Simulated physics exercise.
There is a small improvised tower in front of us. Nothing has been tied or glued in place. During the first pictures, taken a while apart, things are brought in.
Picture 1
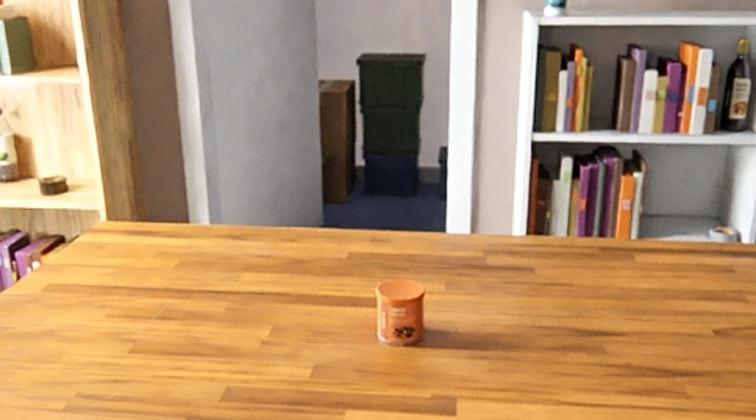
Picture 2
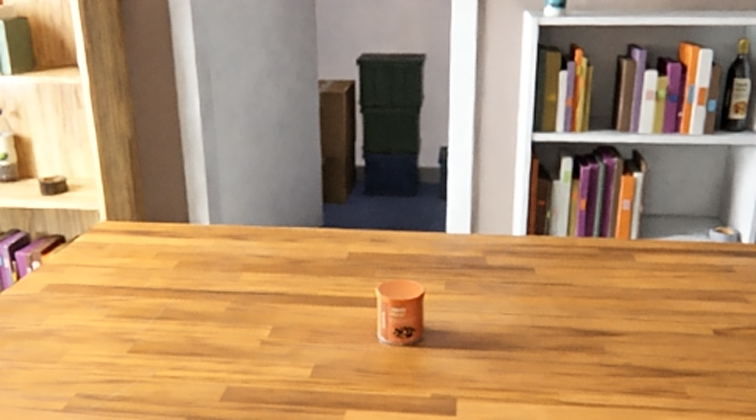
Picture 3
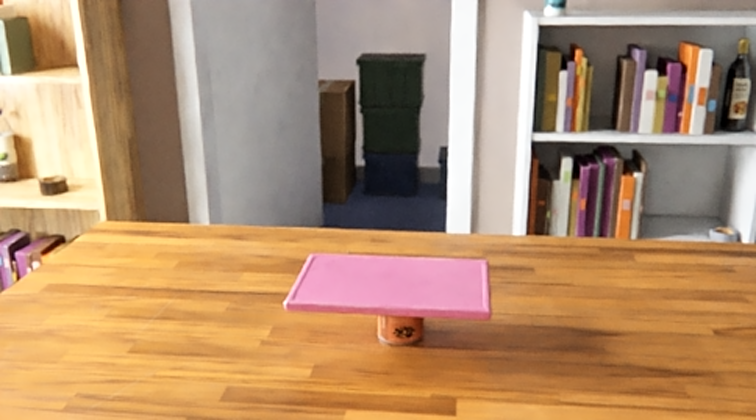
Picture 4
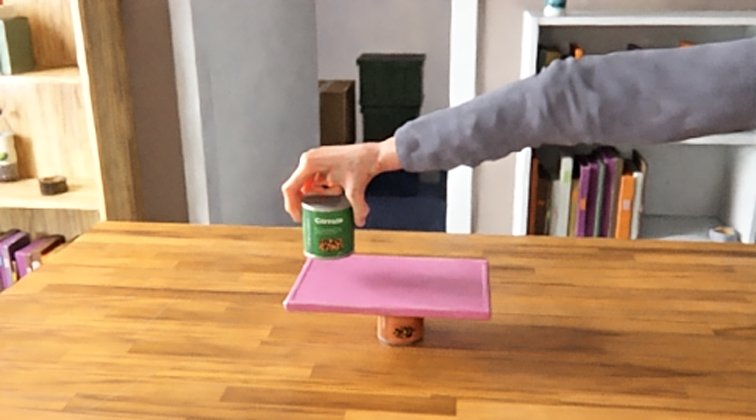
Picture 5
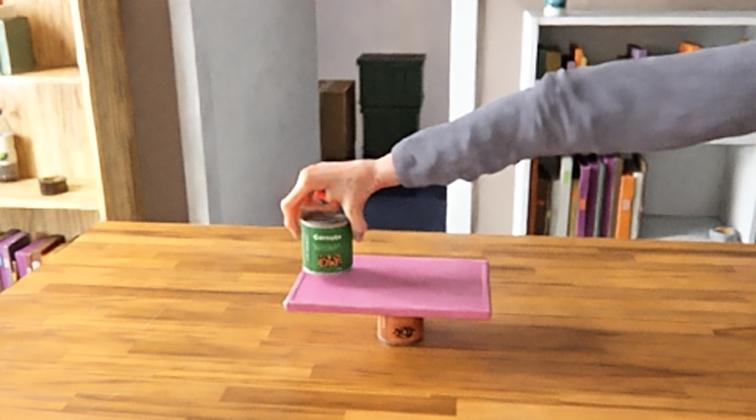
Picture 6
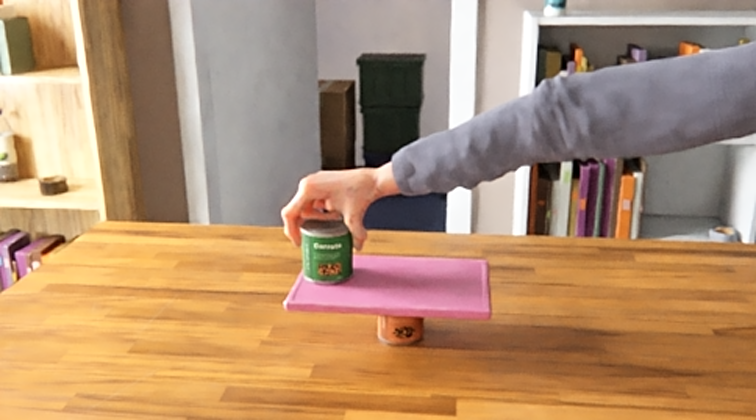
Hand lowering a green tin onto the left side of a pink lid resting on a small orange pot, still gripping it.
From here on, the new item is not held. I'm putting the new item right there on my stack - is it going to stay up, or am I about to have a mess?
My guess is it moves out of place.
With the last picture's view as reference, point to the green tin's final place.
Around (274, 310).
Then, 0.30 s on from there, green tin now fallen; pink lid turned 33° from how it was put.
Then, 0.50 s on from there, pink lid turned 34° from how it was put.
Then, 1.50 s on from there, pink lid turned 17° from how it was put.
In the end, fallen, green tin; the other 2 unmoved. At the end, from the last picture's camera, green tin near (274, 310). The stack gives way.
